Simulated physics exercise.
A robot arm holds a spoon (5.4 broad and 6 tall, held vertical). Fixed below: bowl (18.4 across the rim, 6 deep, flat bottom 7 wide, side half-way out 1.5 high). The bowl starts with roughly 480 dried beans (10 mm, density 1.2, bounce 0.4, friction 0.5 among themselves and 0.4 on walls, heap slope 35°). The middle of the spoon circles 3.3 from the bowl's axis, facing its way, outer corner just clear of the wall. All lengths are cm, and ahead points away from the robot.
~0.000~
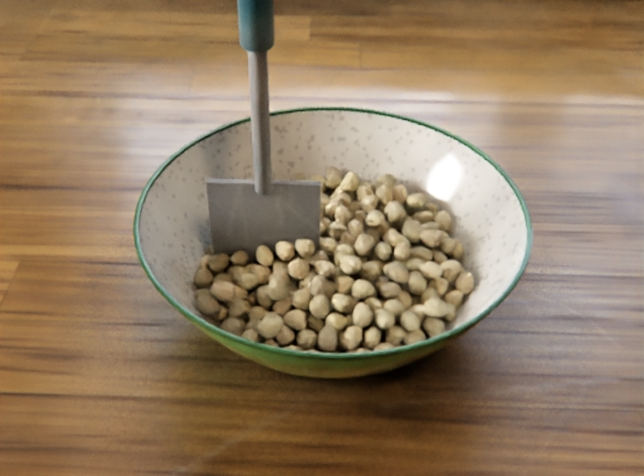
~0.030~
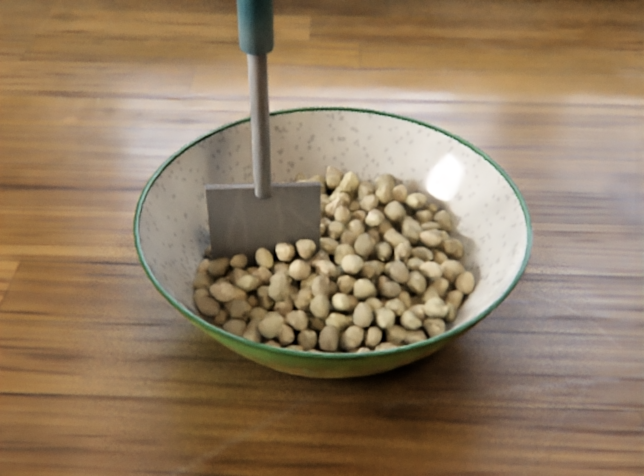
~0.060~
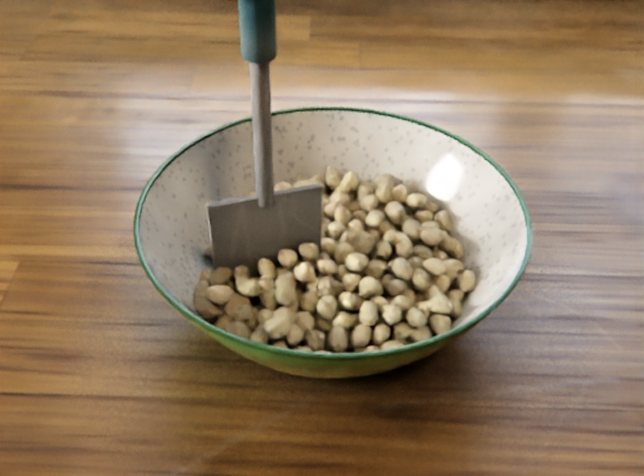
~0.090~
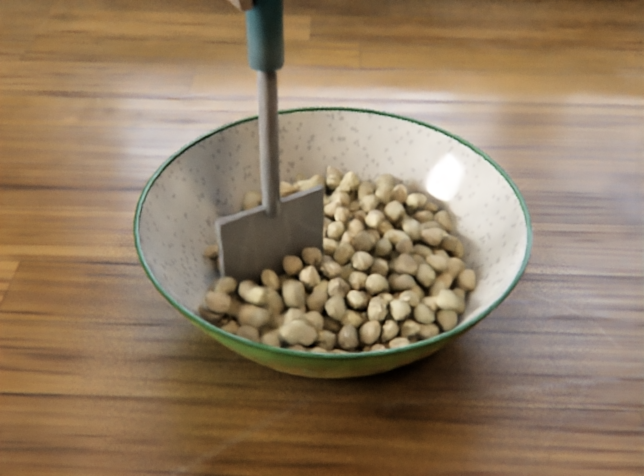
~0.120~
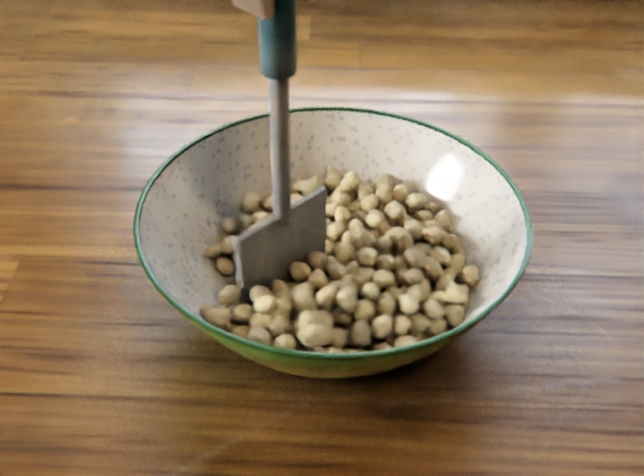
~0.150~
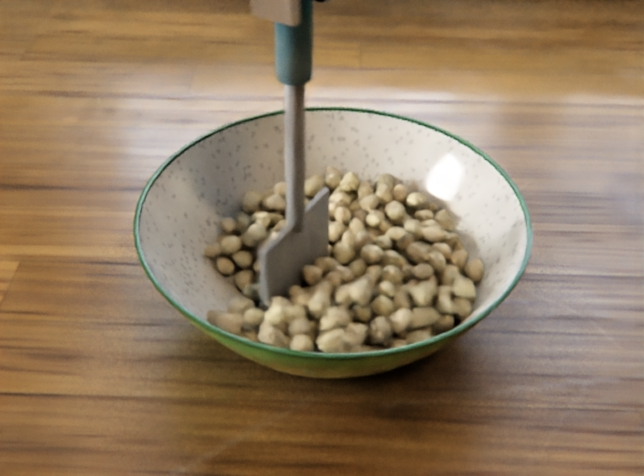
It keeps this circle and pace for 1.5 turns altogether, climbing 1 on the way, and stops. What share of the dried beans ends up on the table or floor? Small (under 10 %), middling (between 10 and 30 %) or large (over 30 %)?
A small share, under 10 %, ends on the table or floor.
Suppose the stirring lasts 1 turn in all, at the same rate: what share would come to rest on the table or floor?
It would be near 5 per cent.
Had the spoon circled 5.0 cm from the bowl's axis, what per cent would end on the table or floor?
In that case some 0 per cent.
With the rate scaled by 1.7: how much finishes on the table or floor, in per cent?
About 25 per cent.
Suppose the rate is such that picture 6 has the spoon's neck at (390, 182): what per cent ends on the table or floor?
About 40 per cent.
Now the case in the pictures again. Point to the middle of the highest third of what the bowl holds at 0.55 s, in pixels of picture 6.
At about (318, 158).
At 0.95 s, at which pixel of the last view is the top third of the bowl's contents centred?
At about (346, 311).
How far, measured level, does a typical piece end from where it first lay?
Roughly 8 cm.
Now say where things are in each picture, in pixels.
Spoon neck at (262, 155), 0° round; upper third of the load around (340, 253), from x 205 to 465, top at y 175; 480 in the bowl, in the first picture.
Spoon neck at (262, 159), 5° round; upper third of the load around (340, 253), from x 200 to 465, top at y 175, in the second picture.
Spoon neck at (264, 168), 19° round; upper third of the load around (339, 267), from x 205 to 465, top at y 175, in the third picture.
Spoon neck at (271, 177), 33° round; upper third of the load around (343, 274), from x 210 to 465, top at y 175, in the fourth picture.
Spoon neck at (281, 185), 47° round; upper third of the load around (344, 281), from x 215 to 470, top at y 175, in the fifth picture.
Spoon neck at (296, 192), 61° round; upper third of the load around (357, 287), from x 215 to 475, top at y 175; 480 in the bowl, in the sixth picture.
By 0.55 s, 249° round, highest piece 8 above the table; 468 in the bowl, 7 on the table or floor, 5 in flight or on the tool.
By 0.95 s, 77° round, highest piece 8 above the table; 457 in the bowl, 22 on the table or floor, 1 in flight or on the tool.
By 1.35 s, 180° round, highest piece 7 above the table; 455 in the bowl, 25 on the table or floor.
By 2.05 s, 180° round, highest piece 7 above the table; 455 in the bowl, 25 on the table or floor.
Final count, 455 in the bowl, 25 on the table or floor. That is 5 % on the table or floor.
